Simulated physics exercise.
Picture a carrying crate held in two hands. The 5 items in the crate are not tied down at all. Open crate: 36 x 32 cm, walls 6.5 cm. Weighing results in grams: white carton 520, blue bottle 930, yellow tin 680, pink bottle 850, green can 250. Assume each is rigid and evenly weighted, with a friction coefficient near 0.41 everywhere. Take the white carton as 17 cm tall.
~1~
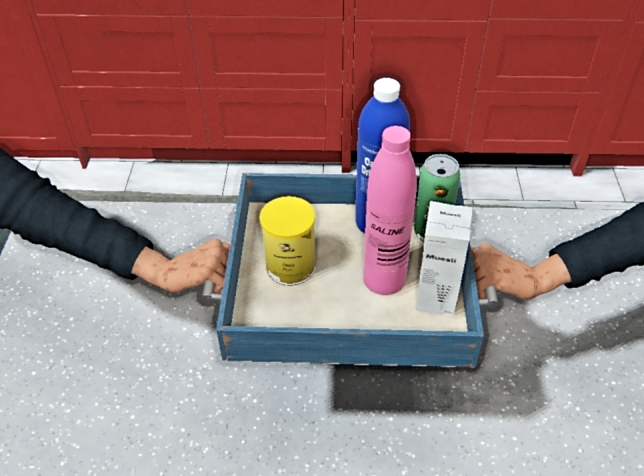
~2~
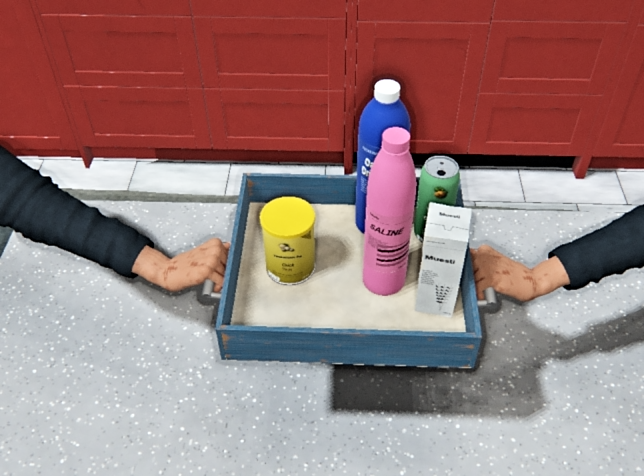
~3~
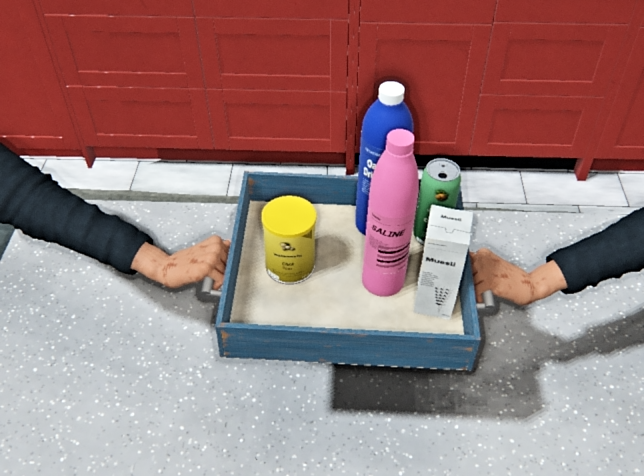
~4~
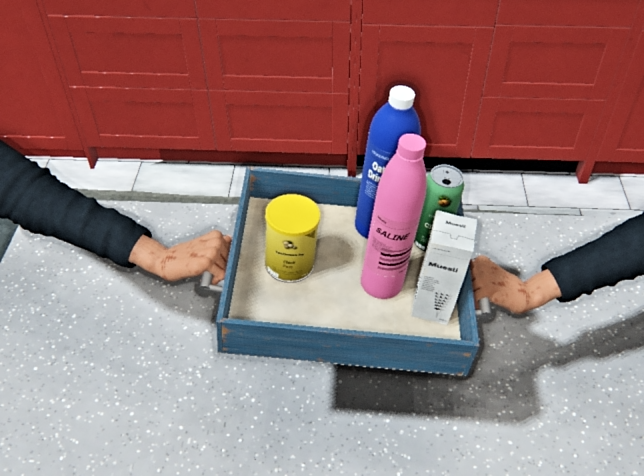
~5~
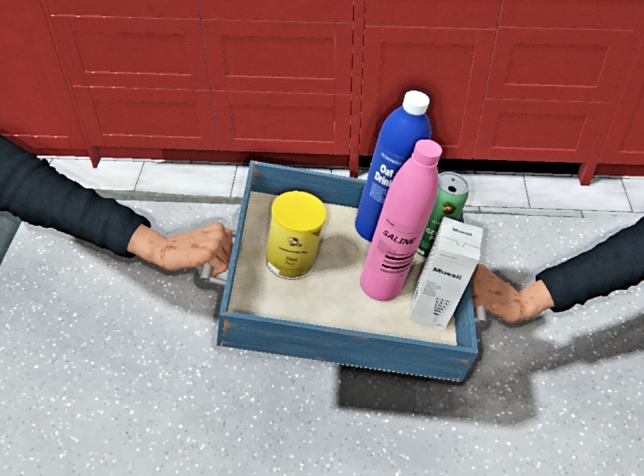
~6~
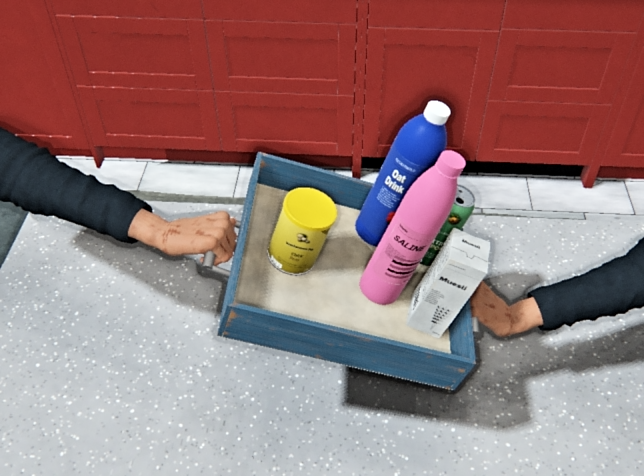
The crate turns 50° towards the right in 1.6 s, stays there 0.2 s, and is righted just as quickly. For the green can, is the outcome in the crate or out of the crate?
Green can: Out of the crate.
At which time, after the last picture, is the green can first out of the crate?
Near 0.7 s.
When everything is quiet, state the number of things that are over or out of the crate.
All told, 4.
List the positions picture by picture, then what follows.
Crate level; green can (436, 202); white carton (443, 261), in the first frame.
Crate level; yellow tin (289, 242); pink bottle (389, 215), in the second frame.
Tip 2°, right side down; white carton (442, 265), in the third frame.
Tip 5°, right side down; yellow tin (291, 240); pink bottle (395, 220), in the fourth frame.
Tip 10°, right side down; white carton (444, 276); blue bottle (395, 169), in the fifth frame.
Tip 17°, right side down; yellow tin (301, 233), in the sixth frame.
Then, 0.50 s on from there, tip 42°, right side down; pink bottle now out of the crate; green can 41° off its base near (448, 263); blue bottle 68° off its base.
Then, 0.90 s on from there, tip 50°, right side down; white carton, blue bottle and green can now out of the crate; yellow tin moved 23 cm.
Then, 1.70 s on from there, tip 38°, right side down; yellow tin moved 23 cm.
Then, 2.20 s on from there, tip 11°, right side down; yellow tin moved 23 cm.
In the end, out of the crate, white carton, blue bottle, pink bottle and green can; not toppled but over 5 cm from the start, yellow tin. In the last view, green can near (502, 325).
